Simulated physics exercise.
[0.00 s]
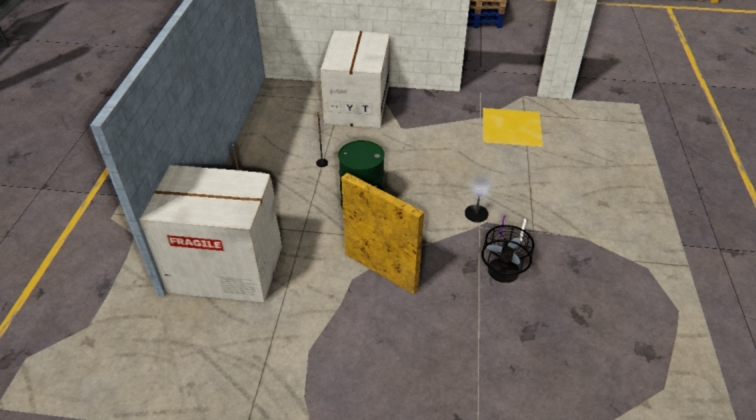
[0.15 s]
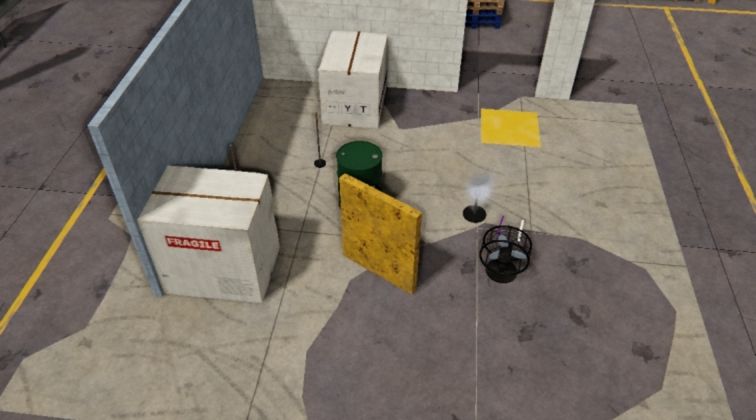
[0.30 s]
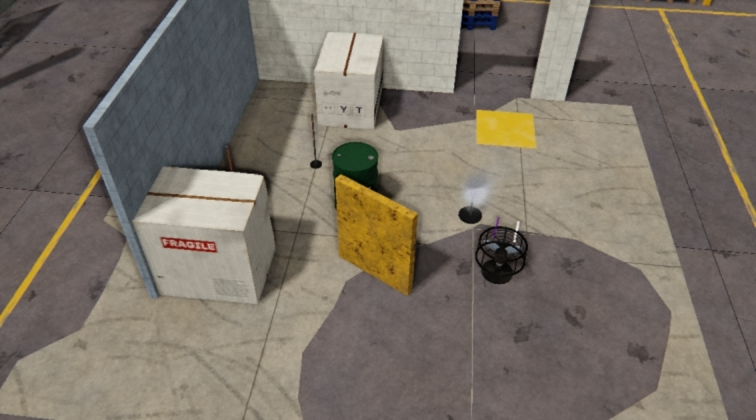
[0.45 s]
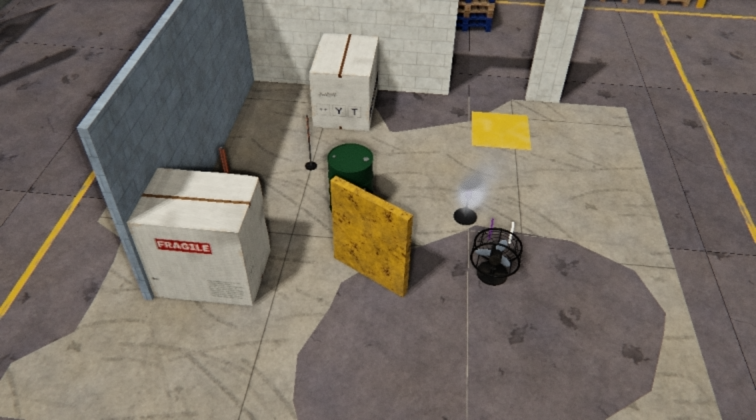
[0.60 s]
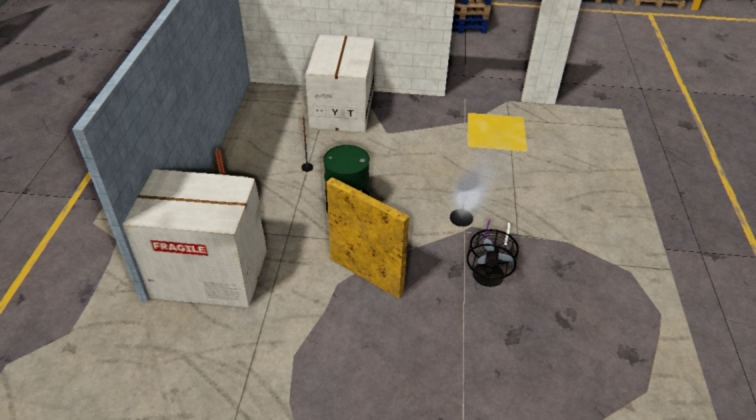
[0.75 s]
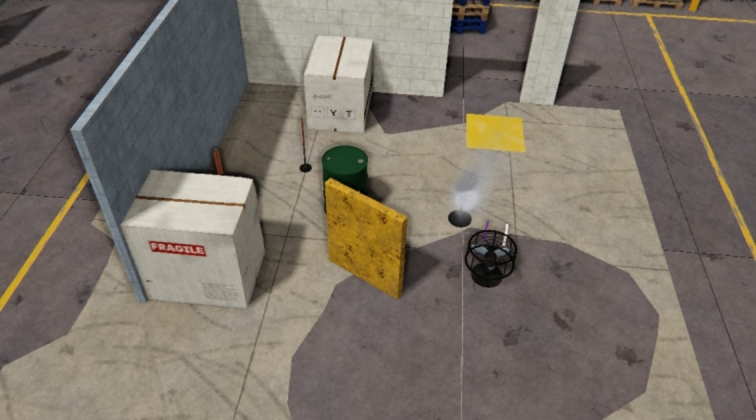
Pale smoke rises in a small wisp from a dark stand beside a black caged floor fan, then thickens and spreads up and slightly right towards a yellow floor square, while the cartons, green drum and yellow panel stay put.
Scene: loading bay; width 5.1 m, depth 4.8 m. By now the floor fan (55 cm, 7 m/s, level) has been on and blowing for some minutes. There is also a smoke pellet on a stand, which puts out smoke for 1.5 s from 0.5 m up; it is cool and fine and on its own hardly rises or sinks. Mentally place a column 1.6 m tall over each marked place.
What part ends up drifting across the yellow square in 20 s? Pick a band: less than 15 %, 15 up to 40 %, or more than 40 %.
The band is above 40 %.
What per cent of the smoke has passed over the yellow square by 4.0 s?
I'd put it at about 90 percent.
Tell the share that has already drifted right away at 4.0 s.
70 per cent, roughly.
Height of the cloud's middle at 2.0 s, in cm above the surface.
About 20 cm up.
By 2.0 s, 47 % has passed over the yellow square; 13 % has left the area, and the middle of the rest is near (480, 151).
By 4.0 s, 89 % has passed over the yellow square; 71 % has left the area, and the middle of the rest is near (465, 102).
By 8.0 s, 92 % has passed over the yellow square; 92 % has left the area.
By 20.0 s, 92 % has passed over the yellow square; 95 % has left the area.
